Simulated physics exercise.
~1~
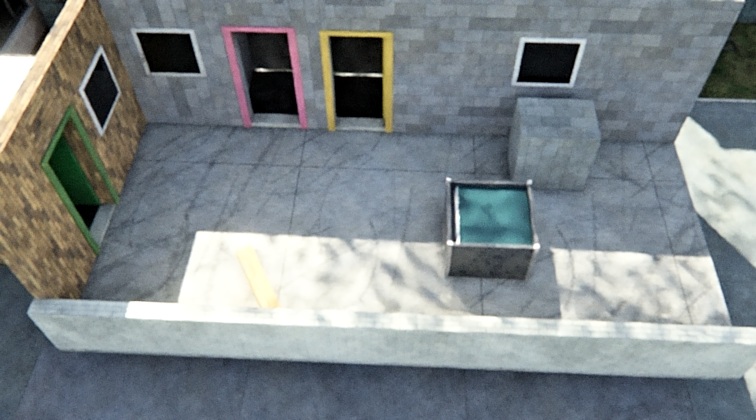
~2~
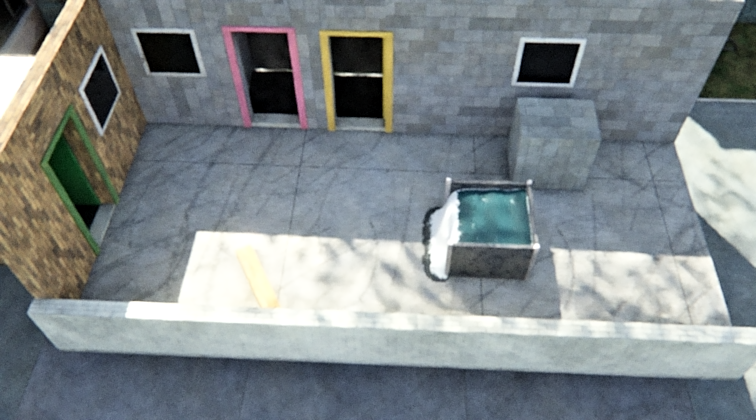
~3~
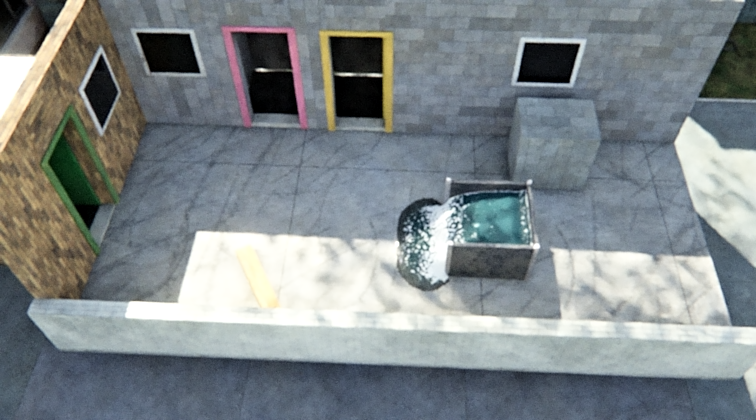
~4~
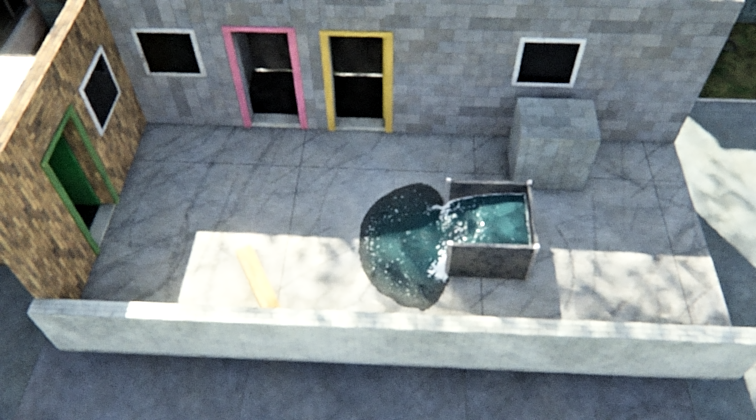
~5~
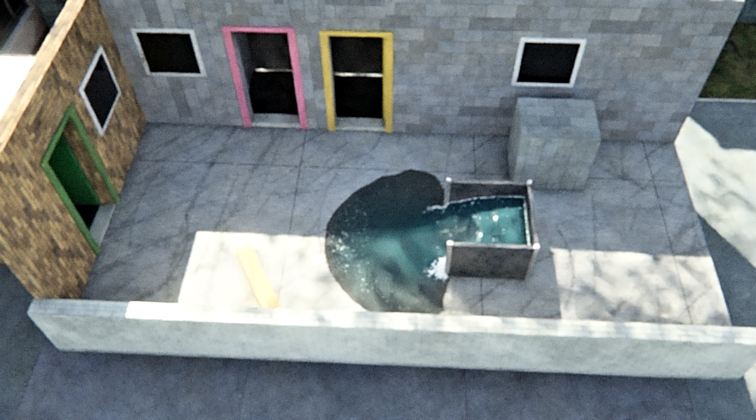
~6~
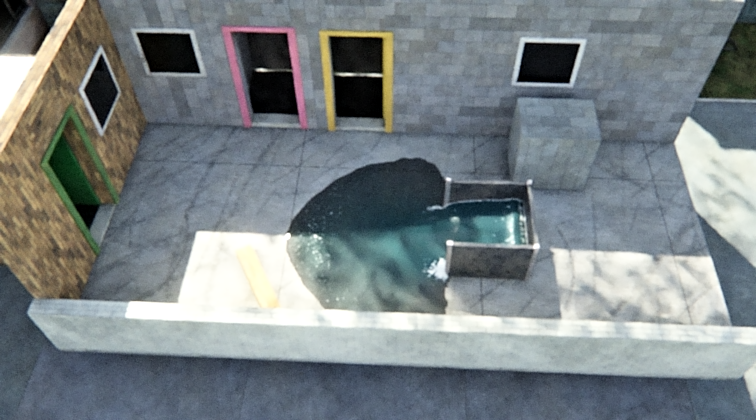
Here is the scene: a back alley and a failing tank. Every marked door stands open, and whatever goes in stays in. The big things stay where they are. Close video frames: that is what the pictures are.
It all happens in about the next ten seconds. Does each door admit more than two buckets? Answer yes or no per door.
Answers: The yellow door: No; the pink door: No; the green door: Yes.
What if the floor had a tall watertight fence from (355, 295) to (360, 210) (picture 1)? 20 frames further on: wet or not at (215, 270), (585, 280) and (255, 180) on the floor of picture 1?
The first spot is untouched, the second swamped, the third swamped.
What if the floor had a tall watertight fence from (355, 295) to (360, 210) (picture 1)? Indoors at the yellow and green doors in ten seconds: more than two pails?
Yellow: Over the threshold. Green: Within bounds.
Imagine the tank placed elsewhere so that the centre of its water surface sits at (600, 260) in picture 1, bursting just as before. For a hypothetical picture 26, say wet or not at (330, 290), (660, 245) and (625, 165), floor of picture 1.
Result: Inundated; spared; spared.
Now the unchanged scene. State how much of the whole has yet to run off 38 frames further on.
Near 96 in a hundred.
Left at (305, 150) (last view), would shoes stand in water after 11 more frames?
Lab note - point status: Swamped.
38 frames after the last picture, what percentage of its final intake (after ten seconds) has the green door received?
I'd say some 100 per cent.
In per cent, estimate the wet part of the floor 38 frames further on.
My estimate is roughly 60 percent.
A moment on, water covers 35 % of the floor; the yellow door wet at the sill, nothing in, the pink door not reached, the green door not reached.
Next, water covers 45 % of the floor; the yellow door wet at the sill, nothing in, the pink door wet at the sill, nothing in, the green door under two buckets in.
Then, water covers 45 % of the floor; the yellow door wet at the sill, nothing in, the pink door wet at the sill, nothing in, the green door over two buckets in.
Later, water covers 60 % of the floor; the yellow door wet at the sill, nothing in, the pink door wet at the sill, nothing in, the green door over two buckets in.
In the end, water covers 70 % of the floor; the yellow door wet at the sill, nothing in, the pink door wet at the sill, nothing in, the green door over two buckets in.
